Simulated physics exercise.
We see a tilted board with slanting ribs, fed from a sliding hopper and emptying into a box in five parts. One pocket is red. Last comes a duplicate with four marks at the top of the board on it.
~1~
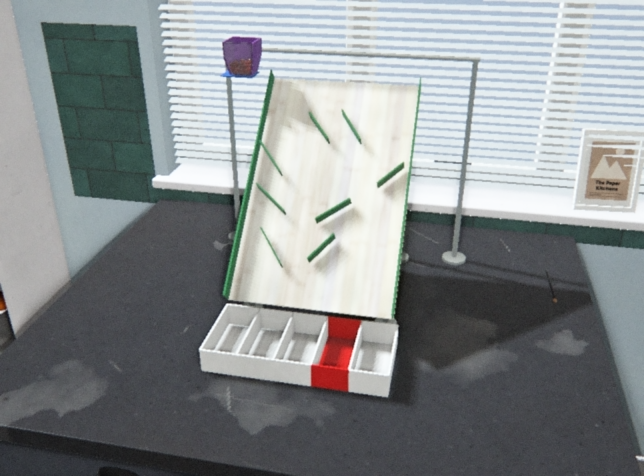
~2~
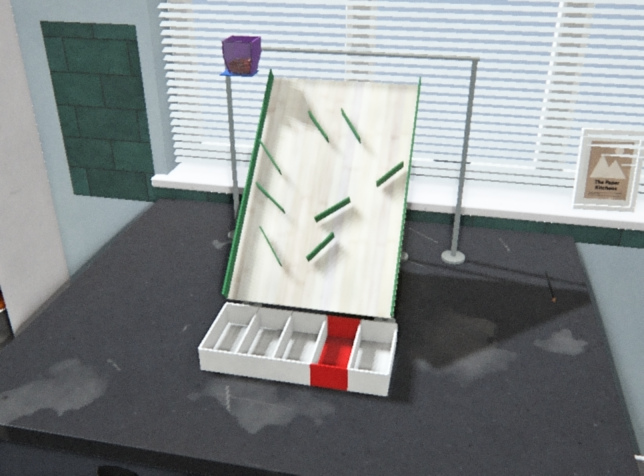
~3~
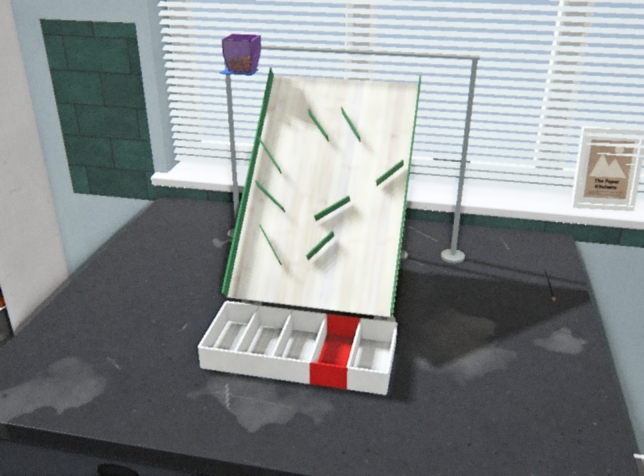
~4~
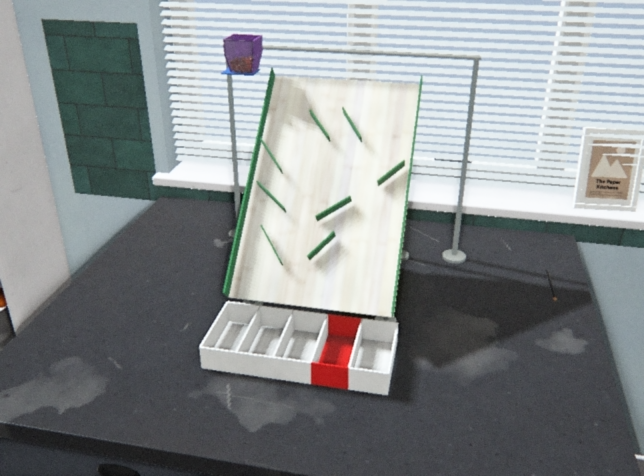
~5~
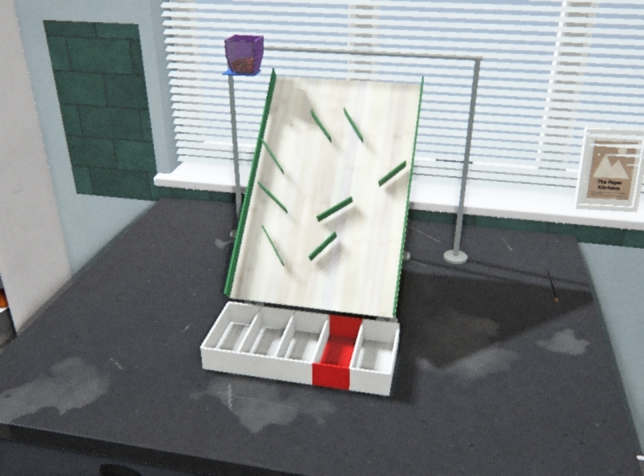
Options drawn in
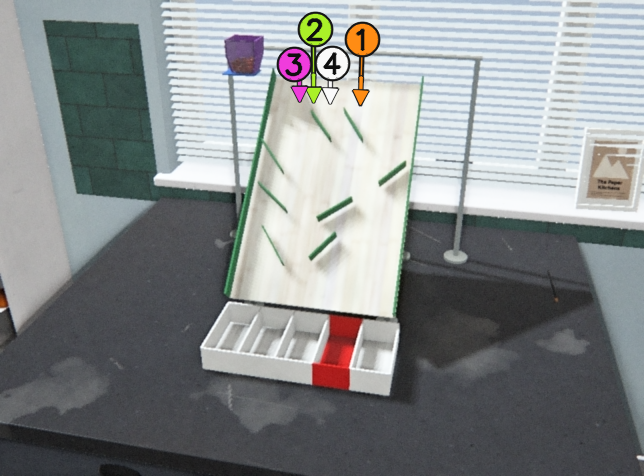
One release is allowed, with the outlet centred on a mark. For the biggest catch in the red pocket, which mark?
Mark 1 does it best.
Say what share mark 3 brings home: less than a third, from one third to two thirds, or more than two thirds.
Less than a third.
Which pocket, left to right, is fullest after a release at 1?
The fourth from the left.
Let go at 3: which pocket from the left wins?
The second.
On the marked copy, mark 1 meets the board at (360, 99); mark 2 meets the board at (313, 96); mark 3 meets the board at (299, 96); mark 4 meets the board at (330, 98).
For mark 1, roughly two thirds in the red pocket, roughly a third in other pockets.
For mark 2, about a tenth in the red pocket, almost all in other pockets.
For mark 3, not one piece in the red pocket, almost all in other pockets, just a few outside the box.
For mark 4, about a tenth in the red pocket, almost all in other pockets.
